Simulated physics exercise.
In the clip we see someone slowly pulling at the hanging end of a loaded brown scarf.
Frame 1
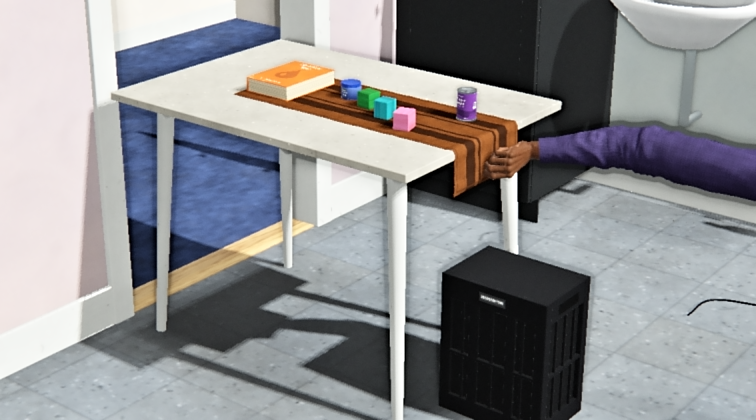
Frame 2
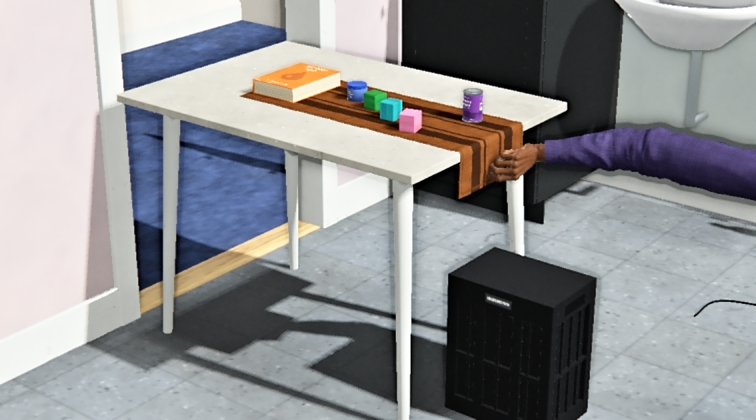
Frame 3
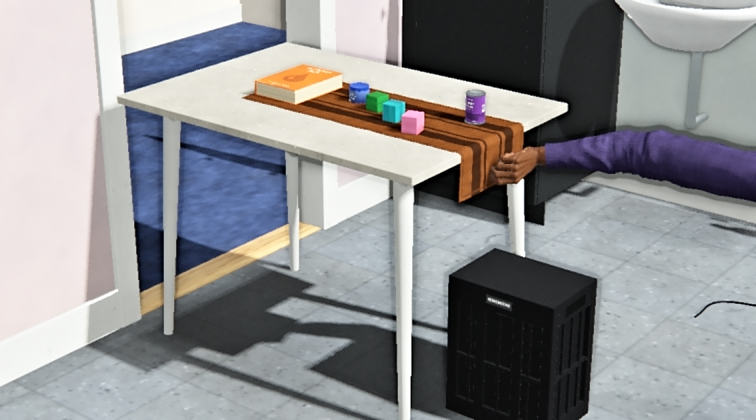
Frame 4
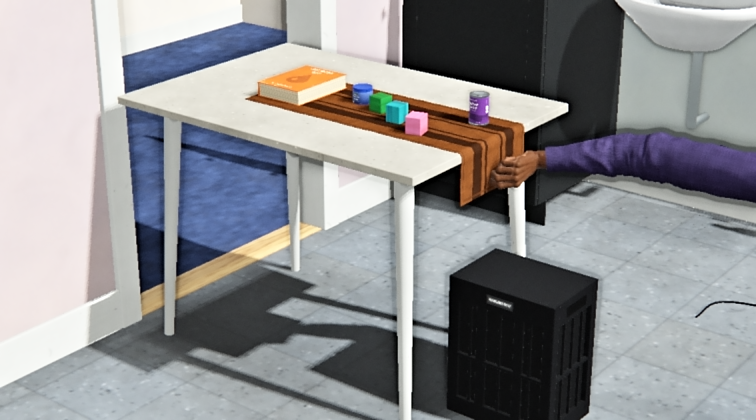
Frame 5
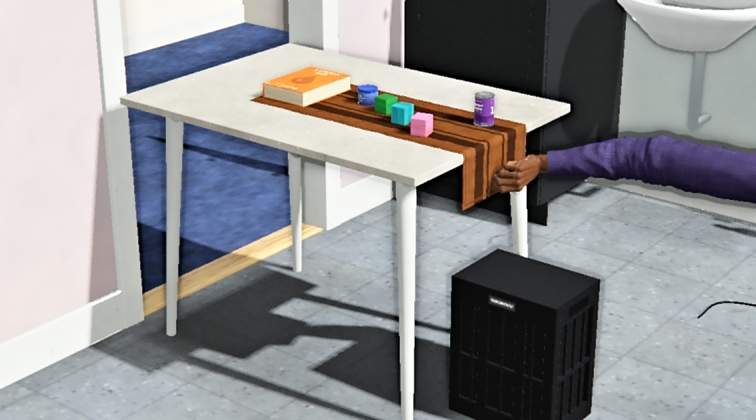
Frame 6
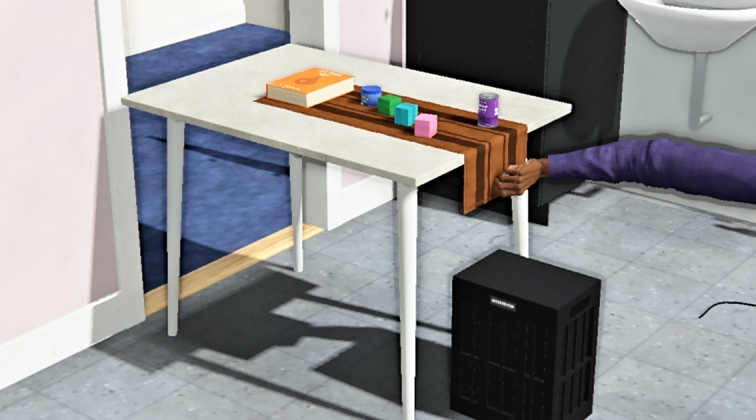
A brown striped scarf is slowly pulled by a purple-sleeved arm reaching from the right across a white table, seen from above in a grey-tiled room beside a blue-floored doorway. Along it from left to right sit an orange book, blue pot, green, turquoise and pink cubes, and a purple can, with a black crate below. The hanging end creeps downward, the objects ride slightly rightward, and the camera drifts faintly.
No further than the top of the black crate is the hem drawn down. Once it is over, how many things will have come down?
The number that drops will be two.
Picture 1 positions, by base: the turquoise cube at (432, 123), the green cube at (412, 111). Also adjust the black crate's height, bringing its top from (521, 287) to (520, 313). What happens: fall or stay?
In the end the turquoise cube is no longer on top and the green cube is no longer on top.
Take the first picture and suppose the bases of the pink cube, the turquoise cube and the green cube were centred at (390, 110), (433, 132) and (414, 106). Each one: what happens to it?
The pink cube stays put; the turquoise cube ends up off; the green cube stays put.
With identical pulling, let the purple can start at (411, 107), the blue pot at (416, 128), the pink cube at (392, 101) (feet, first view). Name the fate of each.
The purple can will stay where it is, the blue pot will end up down, and the pink cube will stay where it is.
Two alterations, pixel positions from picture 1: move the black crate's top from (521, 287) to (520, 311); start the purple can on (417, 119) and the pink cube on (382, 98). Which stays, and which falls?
Result - the purple can comes off, and the pink cube stays put.
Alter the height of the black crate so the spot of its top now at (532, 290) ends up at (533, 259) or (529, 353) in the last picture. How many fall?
Then 1 and 4.
Early on, hem near (495, 217); all still up.
Midway, hem near (495, 249); purple can gone.
Near the end, hem on the crate; purple can and pink cube gone.
Finally, hem on the crate; purple can and pink cube gone. The table loses two.
